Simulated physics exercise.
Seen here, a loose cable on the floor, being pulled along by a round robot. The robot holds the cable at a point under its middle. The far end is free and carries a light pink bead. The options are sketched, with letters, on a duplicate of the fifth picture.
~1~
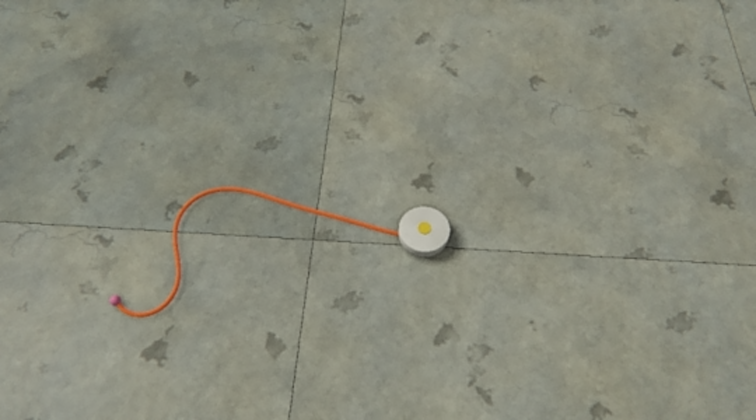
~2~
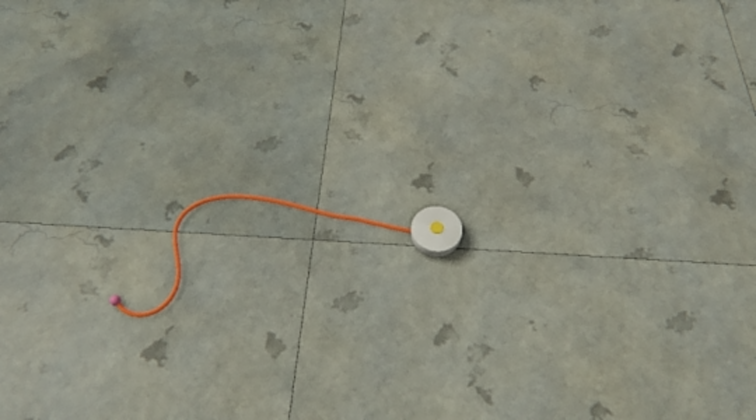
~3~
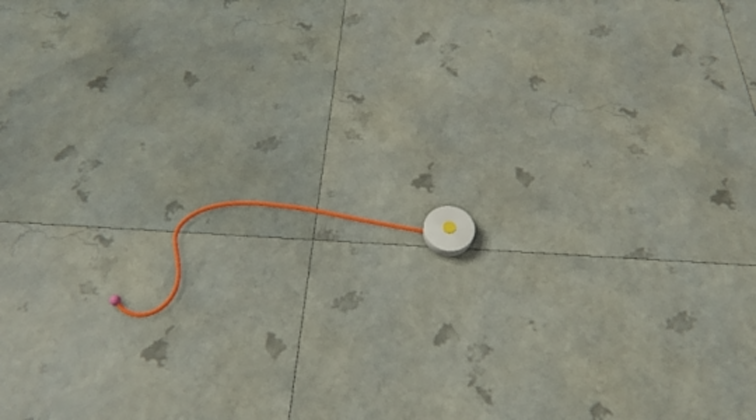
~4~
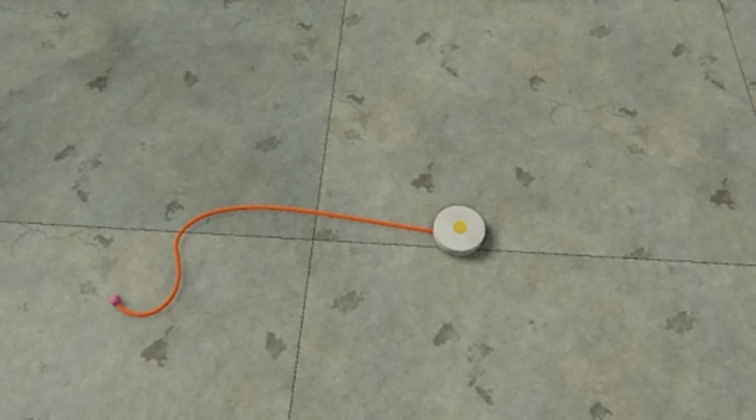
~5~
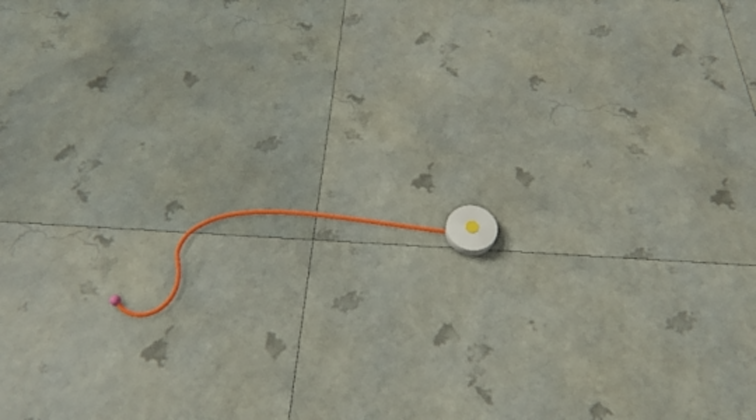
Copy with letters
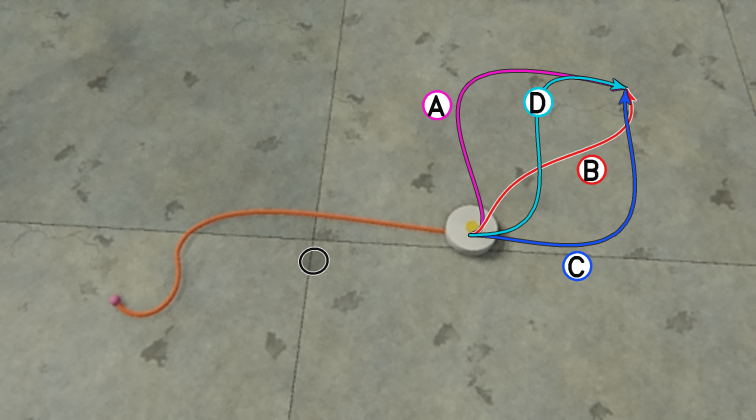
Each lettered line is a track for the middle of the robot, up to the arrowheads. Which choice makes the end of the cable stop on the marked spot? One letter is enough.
It should follow C.
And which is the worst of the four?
That is A.
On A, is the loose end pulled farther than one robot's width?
Yes.
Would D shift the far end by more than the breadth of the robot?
Yes.
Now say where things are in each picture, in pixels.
In the first picture, free end (115, 301); robot (424, 232).
In the second picture, robot (436, 232); free end (115, 301).
In the third picture, robot (448, 232); free end (115, 301).
In the fourth picture, robot (459, 231); free end (115, 301).
In the fifth picture, robot (471, 231); free end (115, 301).
On the marked copy, A from (470, 235) via (463, 91) to (626, 88); B from (470, 235) via (565, 157) to (627, 90); C from (470, 235) via (628, 219) to (626, 91); D from (470, 235) via (538, 137) to (624, 88); the ring at (314, 261).
Taking C. A third of the way, robot (601, 238), middle of the cable (382, 251), free end (168, 287).
Two thirds of the way, robot (635, 148), middle of the cable (465, 237), free end (257, 268).
When it is over, robot (629, 83), middle of the cable (502, 195), free end (314, 260); the free end is on the ring.
As for the rest, A leaves the free end at (285, 213); B leaves the free end at (298, 241); D leaves the free end at (296, 241).
